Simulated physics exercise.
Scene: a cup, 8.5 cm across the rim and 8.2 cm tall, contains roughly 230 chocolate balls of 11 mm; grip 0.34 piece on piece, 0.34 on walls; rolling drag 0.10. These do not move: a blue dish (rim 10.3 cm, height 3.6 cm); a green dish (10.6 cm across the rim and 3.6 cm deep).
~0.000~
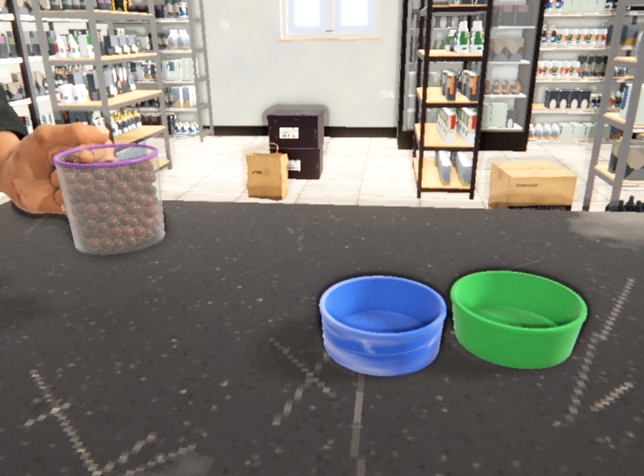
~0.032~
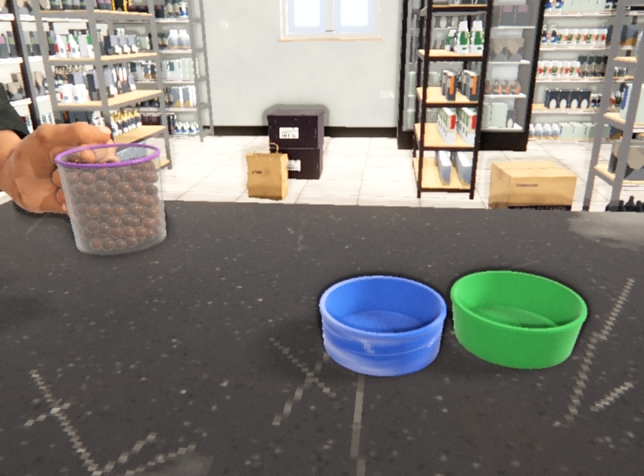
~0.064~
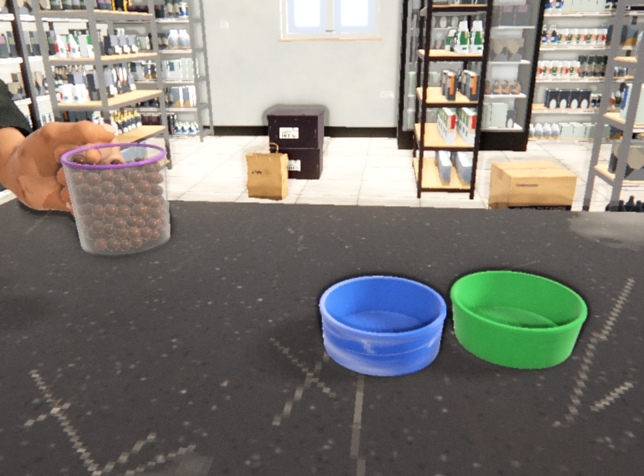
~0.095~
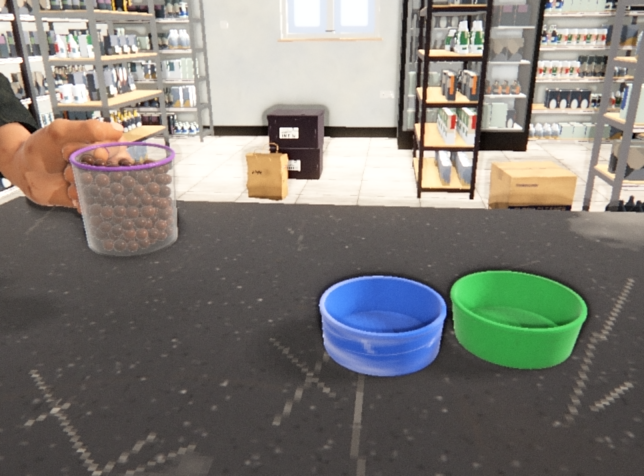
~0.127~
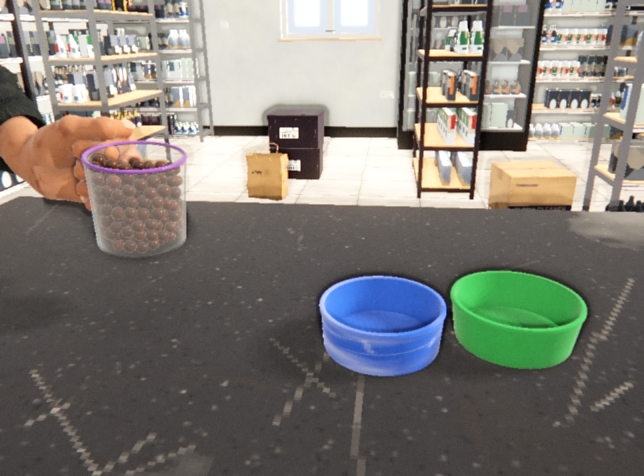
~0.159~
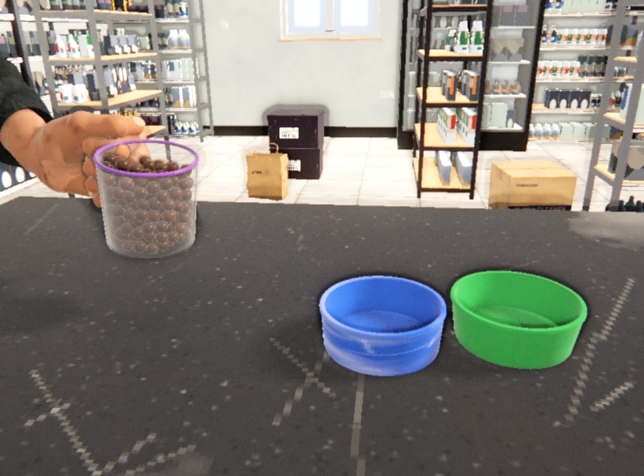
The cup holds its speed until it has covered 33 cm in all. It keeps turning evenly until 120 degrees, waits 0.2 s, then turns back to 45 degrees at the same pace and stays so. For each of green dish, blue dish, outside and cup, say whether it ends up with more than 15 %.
Green dish: More, blue dish: Not more, outside: Not more, cup: Not more.
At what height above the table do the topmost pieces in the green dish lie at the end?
The top of the heap ends about 5.5 cm up.
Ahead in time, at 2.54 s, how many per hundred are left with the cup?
Remaining: Approx. 0 %.
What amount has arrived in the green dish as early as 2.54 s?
Roughly 95 percent has arrived by that moment.
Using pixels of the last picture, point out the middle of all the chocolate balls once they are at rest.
Roughly (521, 316).
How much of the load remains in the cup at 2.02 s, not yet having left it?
My estimate is about 0 per cent.
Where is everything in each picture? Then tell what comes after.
Cup at (112, 179); tilt 0 degrees; moved 0.0 cm; lip at (130, 162); top of the load at (82, 166); blue dish at (382, 302); green dish at (517, 297), in the first frame.
Cup at (113, 179); tilt 0 degrees; moved 0.2 cm; lip at (132, 162); top of the load at (137, 166), in the second frame.
Cup at (119, 181); tilt 2 degrees; moved 0.7 cm; lip at (138, 164); top of the load at (92, 166), in the third frame.
Cup at (127, 183); tilt 4 degrees; moved 1.4 cm; lip at (148, 166); top of the load at (100, 166), in the fourth frame.
Cup at (138, 186); tilt 7 degrees; moved 2.4 cm; low side front right; lip at (161, 169); top of the load at (138, 166), in the fifth frame.
Cup at (149, 189); tilt 10 degrees; moved 3.5 cm; low side front right; lip at (174, 173); top of the load at (123, 165); blue dish at (382, 302); green dish at (517, 297). It turns about 100 degrees a second, in the sixth frame.
Then, at 0.87 s, tilt 81 degrees; cup 95 %; middle of all pieces near (396, 212).
Then, at 1.47 s, tilt 120 degrees; green dish 90 %, outside 5 %; middle of all pieces near (524, 316).
After 2.02 s, tilt 76 degrees; green dish 95 %, outside 5 %; middle of all pieces near (526, 319).
Then, at 2.54 s, tilt 45 degrees; green dish 95 %, outside 5 %; middle of all pieces near (526, 319).
In the end, at 2.8 s, green dish 95 %, blue dish 0 %, outside 5 %, cup 0 %.
